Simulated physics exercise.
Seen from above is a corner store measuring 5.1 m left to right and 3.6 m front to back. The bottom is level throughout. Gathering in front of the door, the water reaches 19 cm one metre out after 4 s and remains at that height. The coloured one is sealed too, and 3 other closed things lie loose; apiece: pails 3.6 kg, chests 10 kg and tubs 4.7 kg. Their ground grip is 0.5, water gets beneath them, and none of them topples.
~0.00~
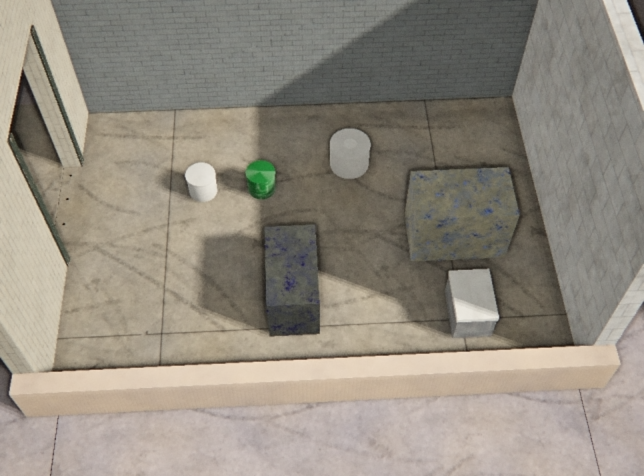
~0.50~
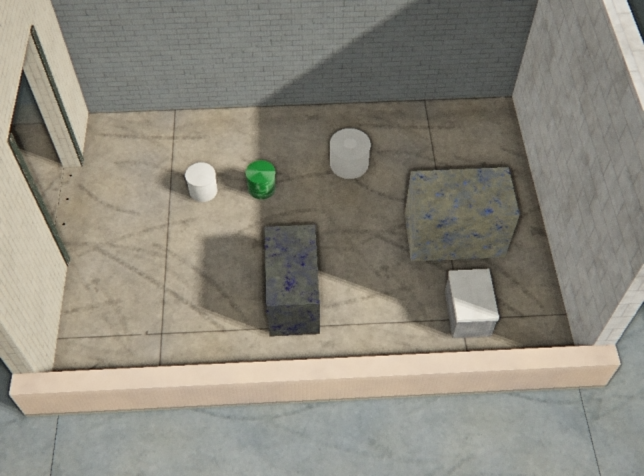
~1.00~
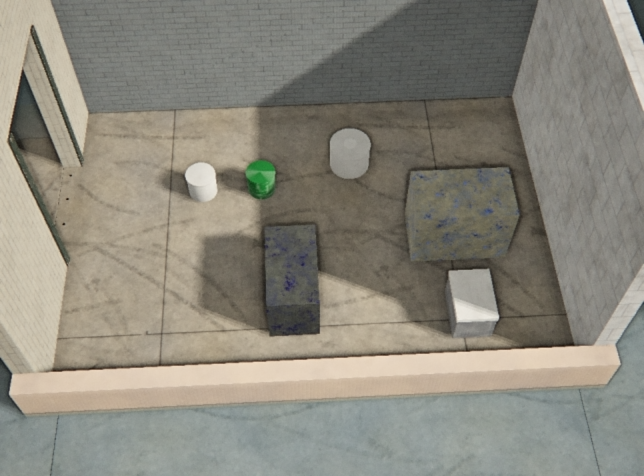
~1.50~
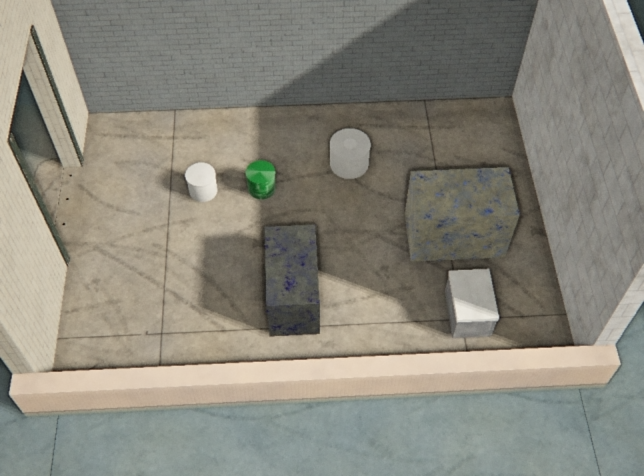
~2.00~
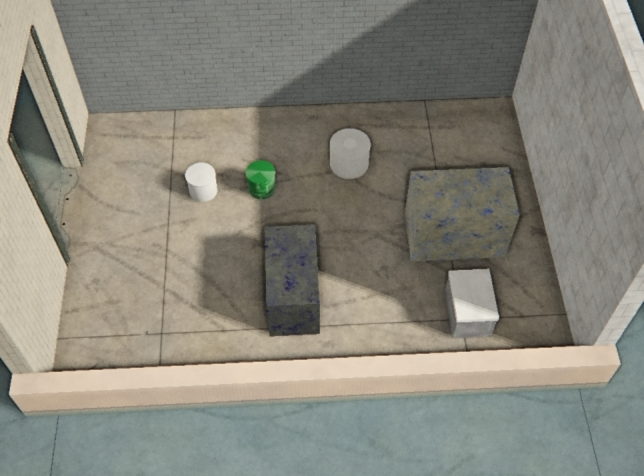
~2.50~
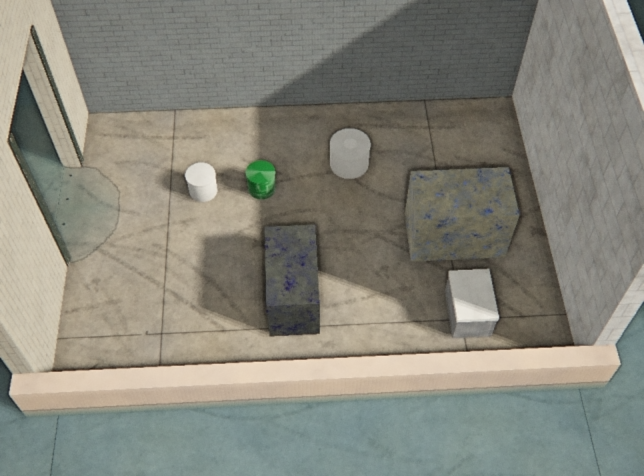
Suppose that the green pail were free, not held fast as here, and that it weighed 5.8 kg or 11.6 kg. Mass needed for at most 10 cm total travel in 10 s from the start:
Only the heavier mass succeeds.
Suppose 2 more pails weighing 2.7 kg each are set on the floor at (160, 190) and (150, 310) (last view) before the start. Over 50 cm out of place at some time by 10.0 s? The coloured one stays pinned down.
In order: Above the mark, within the mark.
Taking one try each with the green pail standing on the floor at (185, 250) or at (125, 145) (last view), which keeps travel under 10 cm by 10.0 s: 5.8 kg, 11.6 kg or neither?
Log: Try 1 the heavier pick is required; try 2 the lighter pick works.
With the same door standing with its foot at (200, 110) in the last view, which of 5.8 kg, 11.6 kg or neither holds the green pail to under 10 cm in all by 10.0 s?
If so, then only the second option works.
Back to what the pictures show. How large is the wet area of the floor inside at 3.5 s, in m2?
That flooded area is roughly 2.0 m2.
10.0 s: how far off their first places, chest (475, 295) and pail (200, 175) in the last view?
0 cm and 350 cm respectively.
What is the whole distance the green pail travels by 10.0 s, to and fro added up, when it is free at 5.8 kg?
Total path: Roughly 100 cm.
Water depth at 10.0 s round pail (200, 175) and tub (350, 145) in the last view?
Roughly 11 and 6 cm.
After 3.5 s the green pail would be 0 cm from its start with 5.8 kg and 0 cm from its start with 11.6 kg; 0 cm of water round it then.
After 4.5 s the green pail would be 1 cm from its start with 5.8 kg and 0 cm from its start with 11.6 kg; 2 cm of water round it then.
After 7.0 s the green pail would be 54 cm from its start with 5.8 kg and 0 cm from its start with 11.6 kg; 5 cm of water round it then.
After 10.0 s the green pail would be 101 cm from its start with 5.8 kg and 0 cm from its start with 11.6 kg; 6 cm of water round it then.
